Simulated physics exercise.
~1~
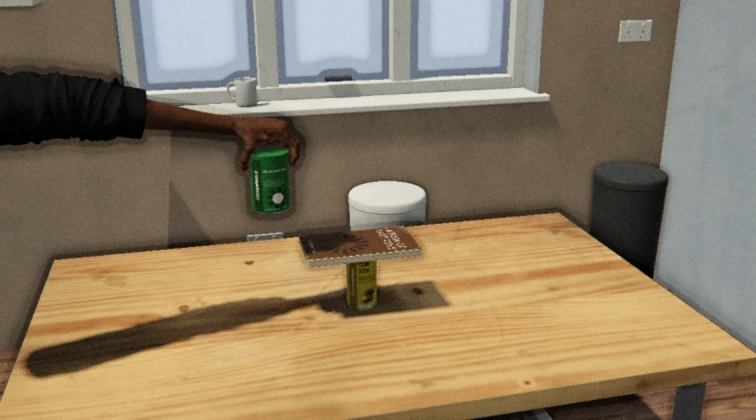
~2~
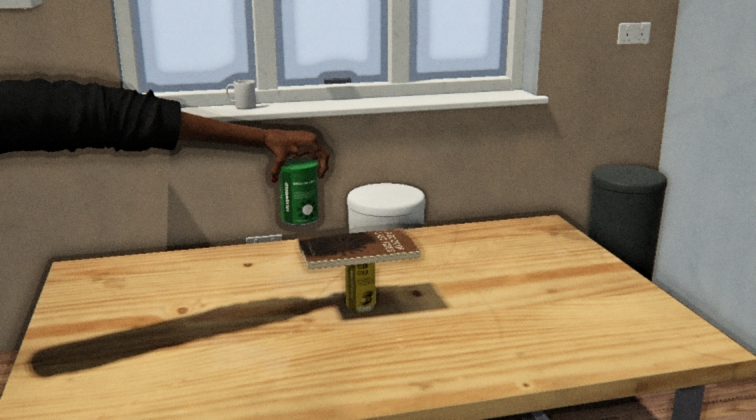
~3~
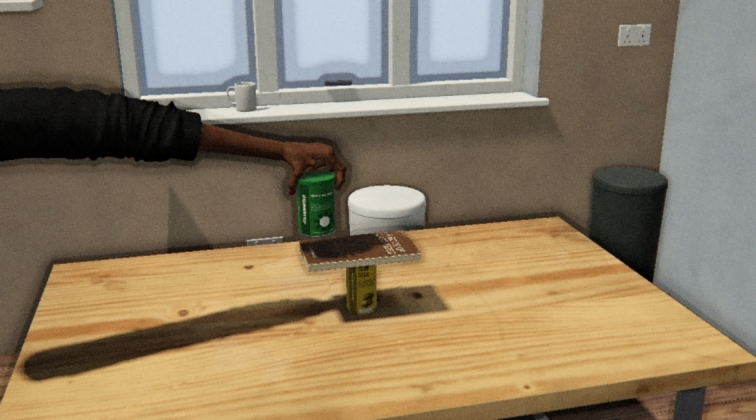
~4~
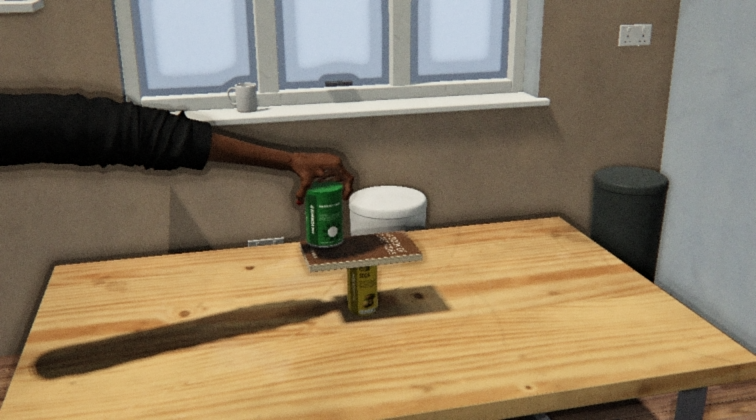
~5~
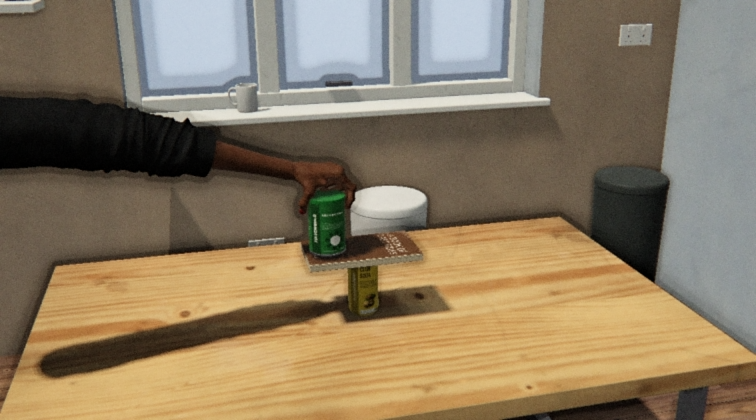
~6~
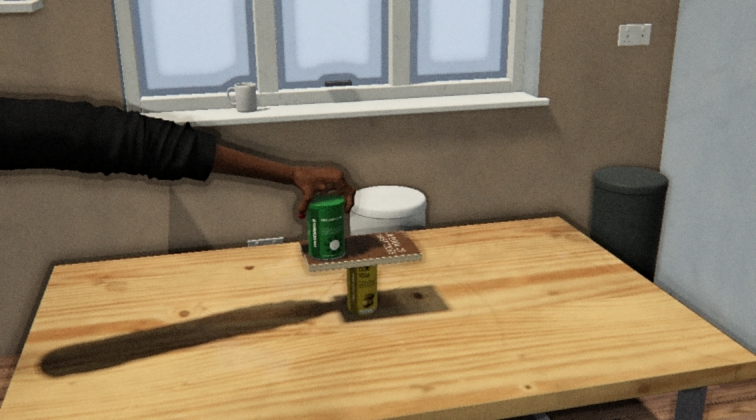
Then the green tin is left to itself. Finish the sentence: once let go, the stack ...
Once let go, the stack falls apart.
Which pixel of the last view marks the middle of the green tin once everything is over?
I'd say around (250, 331) in the last view.
Then, 0.50 s on from there, green tin now fallen; brown book turned 64° from how it was put.
Then, 0.60 s on from there, brown book now fallen.
In the end, fallen, brown book and green tin; yellow can unmoved. At the end, from the last picture's camera, green tin near (250, 331). The stack comes apart.
